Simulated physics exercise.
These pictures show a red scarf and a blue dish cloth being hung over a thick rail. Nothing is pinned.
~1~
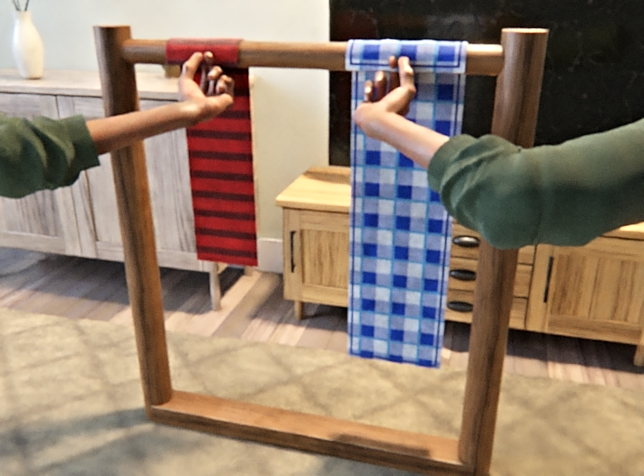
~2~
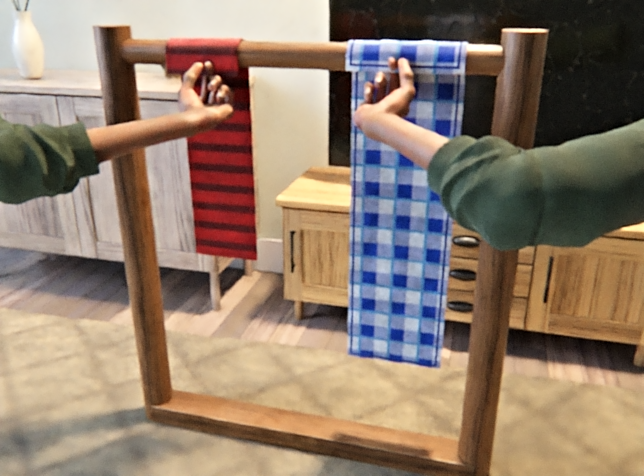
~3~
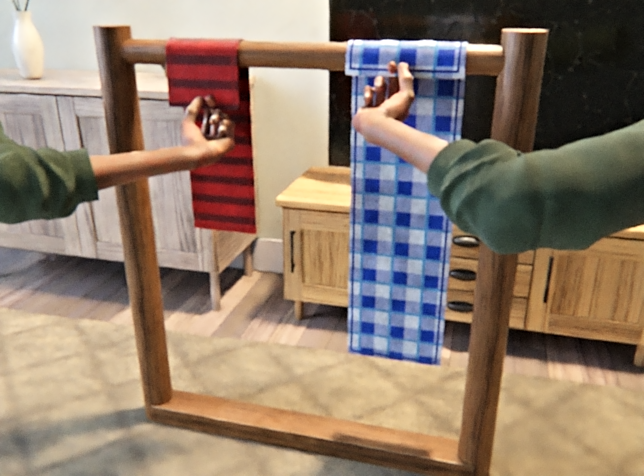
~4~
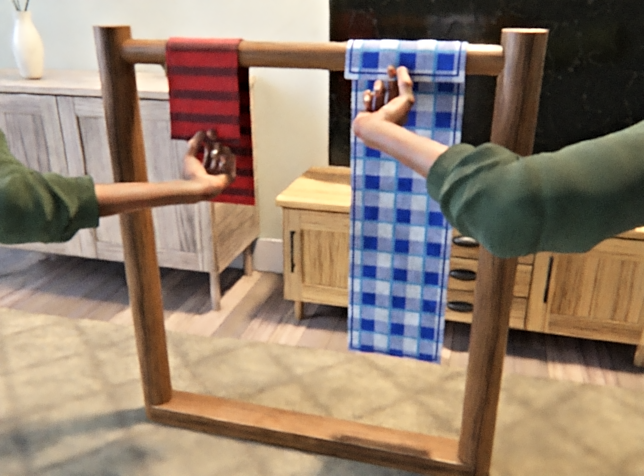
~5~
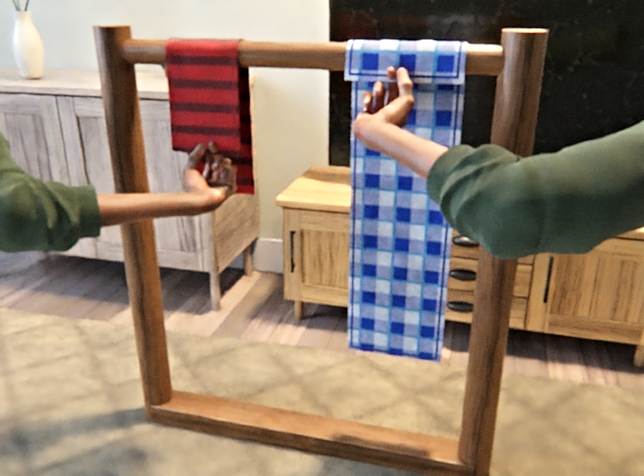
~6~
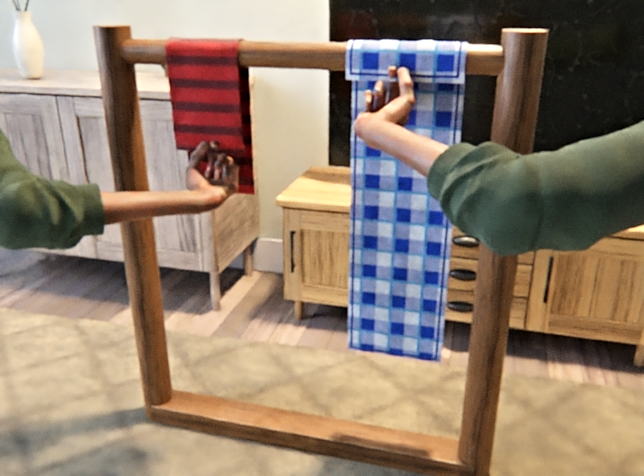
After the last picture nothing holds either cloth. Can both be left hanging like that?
The red scarf keeps its place and the blue dish cloth slides off.
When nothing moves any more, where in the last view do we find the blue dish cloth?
It ends at (389, 448).
Then, 0.38 s after the last picture, scarf still hanging; dish cloth clear of the rail and dropping near (395, 333).
Then, 0.66 s after the last picture, scarf still hanging; dish cloth in a heap on the floor near (389, 446).
At rest, scarf still hanging; dish cloth in a heap on the floor near (389, 448). The red scarf stays on and the blue dish cloth slips to the floor.
